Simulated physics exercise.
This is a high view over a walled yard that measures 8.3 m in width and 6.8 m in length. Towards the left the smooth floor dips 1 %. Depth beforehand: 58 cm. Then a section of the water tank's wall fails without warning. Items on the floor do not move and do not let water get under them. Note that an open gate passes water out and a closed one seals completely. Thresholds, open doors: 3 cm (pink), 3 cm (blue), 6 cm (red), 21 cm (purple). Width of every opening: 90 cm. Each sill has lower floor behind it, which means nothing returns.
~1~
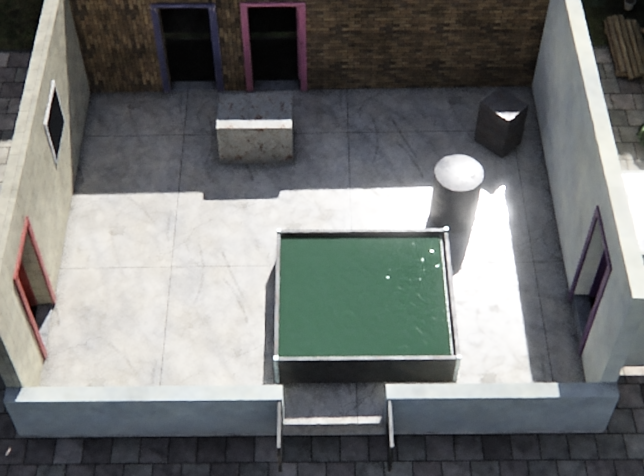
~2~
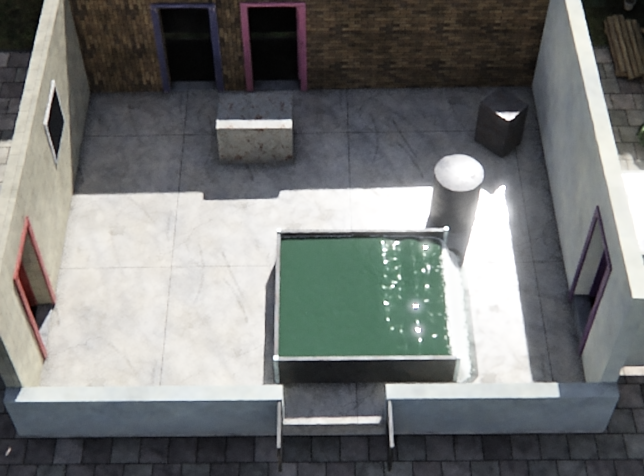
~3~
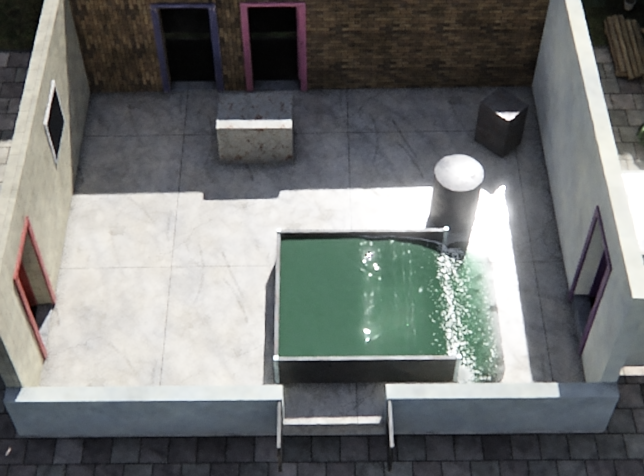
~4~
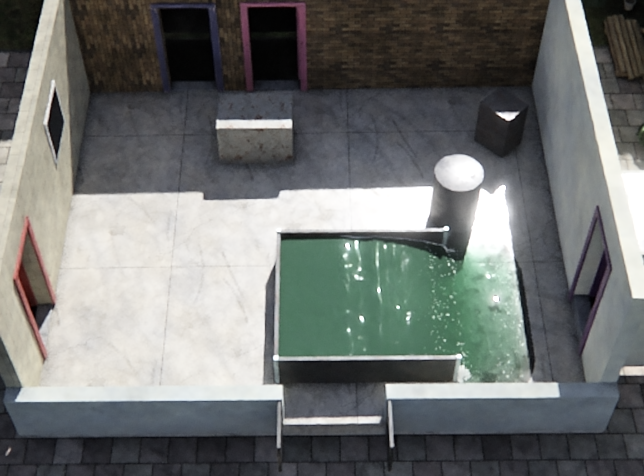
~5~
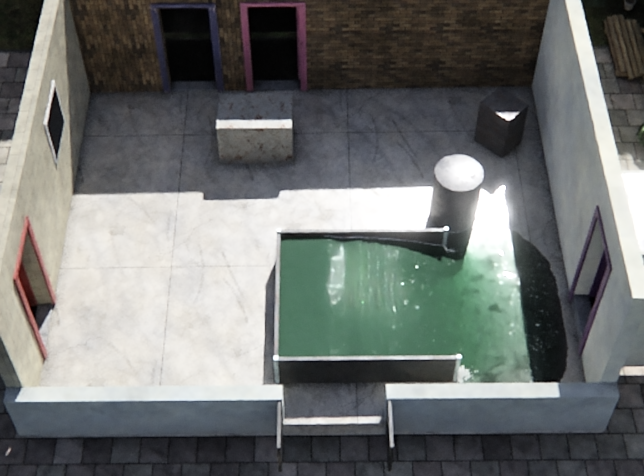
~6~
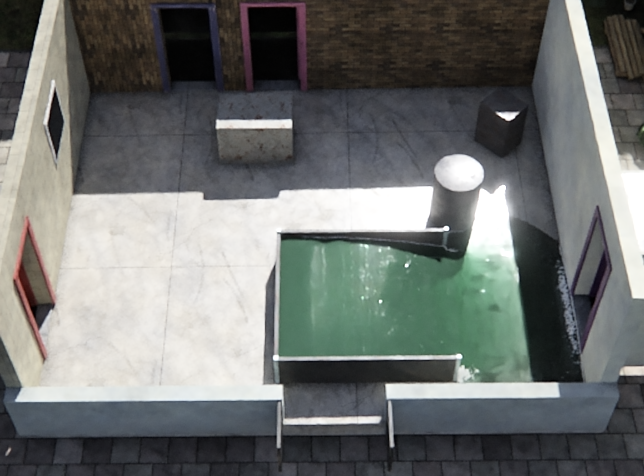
Green water poured out of the right side of a tank in a walled yard, spread around the base of a grey cylinder, and ran across the floor to the right-hand wall.
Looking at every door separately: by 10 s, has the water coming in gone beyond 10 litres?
Outcome: Watch the pink door: It will outstrip the limit. Watch the blue door: It will outstrip the limit. Watch the red door: It will not outstrip the limit. Watch the purple door: It will outstrip the limit.
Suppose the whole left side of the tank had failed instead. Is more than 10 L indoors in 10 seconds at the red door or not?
Then: Red beyond it.
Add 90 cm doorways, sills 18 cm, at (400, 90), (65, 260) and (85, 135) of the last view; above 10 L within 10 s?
Well, the first is on the low side, the second is on the low side, and the third is on the low side.
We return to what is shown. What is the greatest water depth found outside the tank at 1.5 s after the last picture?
About 41 cm.
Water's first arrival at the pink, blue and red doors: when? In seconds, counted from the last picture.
Doors: Pink 3.8 s / blue 4.5 s / red 5.0 s.
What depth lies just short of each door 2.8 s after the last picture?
In centimetres, the pink door has 0, the blue door 0, the red door 0 and the purple door 29.
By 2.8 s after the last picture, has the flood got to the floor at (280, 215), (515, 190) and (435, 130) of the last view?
First spot bone dry, second soaked, third soaked.
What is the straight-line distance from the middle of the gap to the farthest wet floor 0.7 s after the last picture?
About 3.4 m.
Then, 0.7 s after the last picture water covers 15 % of the floor and is deepest (40 cm) near (570, 316); pink door not reached, blue door not reached, red door not reached, purple door 38 cm at the sill, 40 L in.
Then, 1.5 s after the last picture water covers 20 % of the floor and is deepest (41 cm) near (574, 335); pink door not reached, blue door not reached, red door not reached, purple door 41 cm at the sill, 110 L in.
Then, 2.8 s after the last picture water covers 30 % of the floor and is deepest (31 cm) near (585, 395); pink door not reached, blue door not reached, red door not reached, purple door 29 cm at the sill, 210 L in.
Then, 5.3 s after the last picture water covers 60 % of the floor and is deepest (19 cm) near (511, 157); pink door 6 cm at the sill, 8 L in, blue door 4 cm at the sill, 0 L in, red door 6 cm at the sill, 0 L in, purple door 11 cm at the sill, 225 L in.
Then, 9.3 s after the last picture water covers 90 % of the floor and is deepest (14 cm) near (574, 335); pink door 8 cm at the sill, 42 L in, blue door 4 cm at the sill, 19 L in, red door 4 cm at the sill, 2 L in, purple door 13 cm at the sill, 225 L in.
